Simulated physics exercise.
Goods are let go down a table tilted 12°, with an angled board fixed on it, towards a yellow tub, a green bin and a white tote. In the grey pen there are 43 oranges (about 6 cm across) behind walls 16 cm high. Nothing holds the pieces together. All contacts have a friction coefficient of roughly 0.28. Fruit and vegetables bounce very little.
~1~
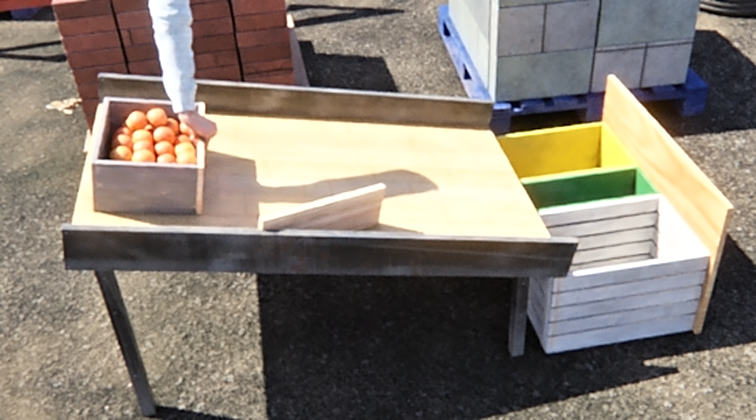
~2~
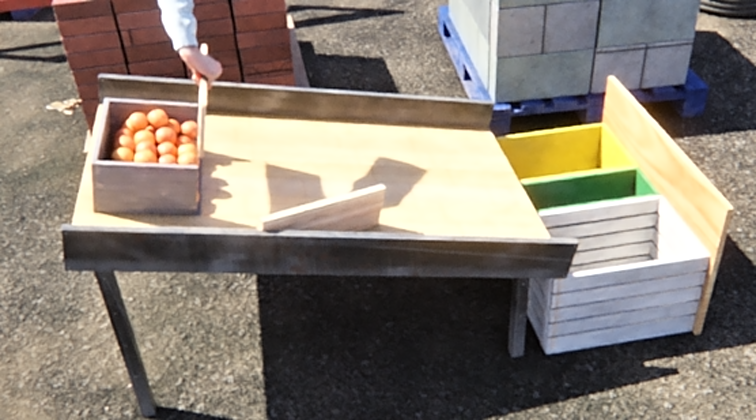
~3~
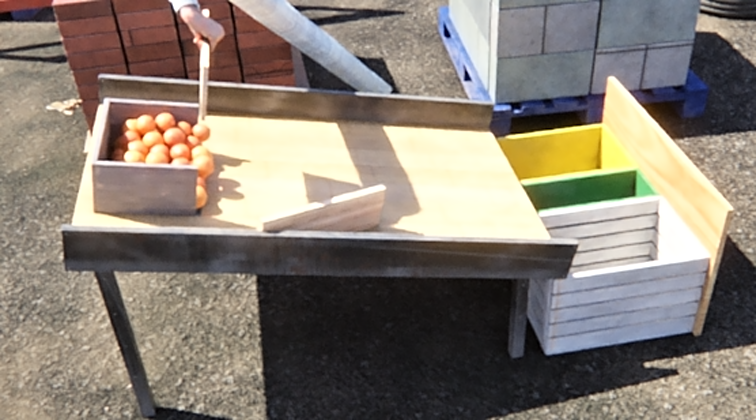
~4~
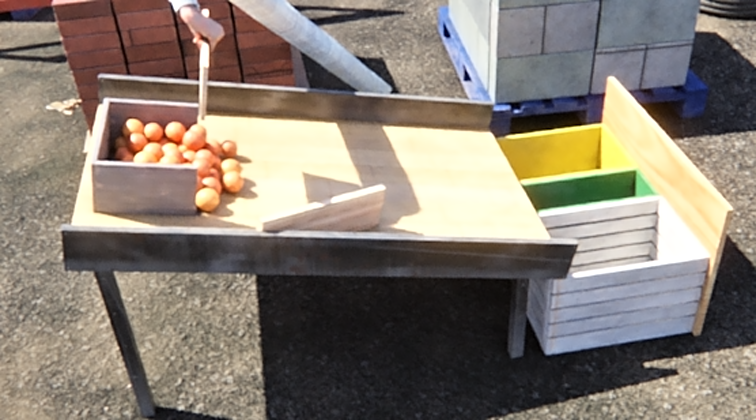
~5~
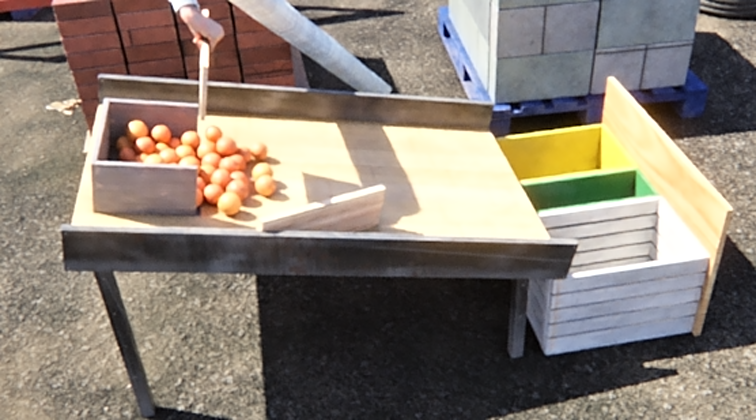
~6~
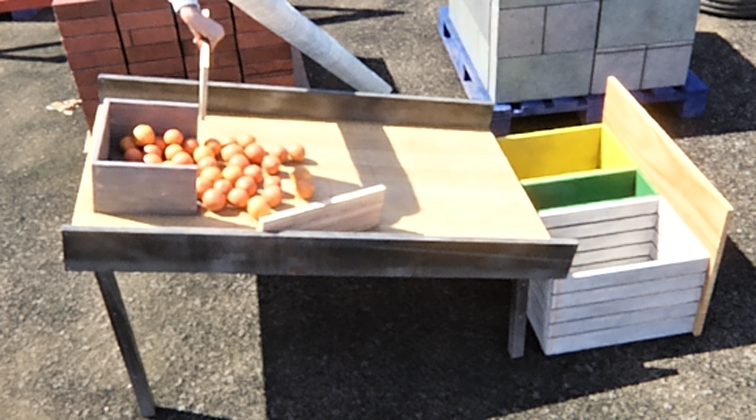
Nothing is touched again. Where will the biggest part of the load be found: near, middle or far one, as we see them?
It is the green bin, the middle one.
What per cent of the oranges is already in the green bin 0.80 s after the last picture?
Some 5 per cent by then.
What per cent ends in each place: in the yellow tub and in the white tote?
Roughly 25 and 25 per cent.
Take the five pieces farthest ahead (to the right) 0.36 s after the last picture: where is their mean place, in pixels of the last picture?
Near (417, 172).
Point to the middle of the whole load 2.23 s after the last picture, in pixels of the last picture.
Near (612, 247).
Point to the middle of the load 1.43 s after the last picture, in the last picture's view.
At about (612, 239).
Then, 0.36 s after the last picture, 6 still in the grey pen and 37 on the slope.
Then, 0.80 s after the last picture, 2 in the yellow tub, 2 in the green bin, 3 in the white tote and 36 on the slope.
Then, 1.43 s after the last picture, 8 in the yellow tub, 20 in the green bin, 9 in the white tote, 2 on the slope and 4 in the air.
When it is over (2.23 s after the last picture), 10 in the yellow tub, 23 in the green bin and 10 in the white tote.
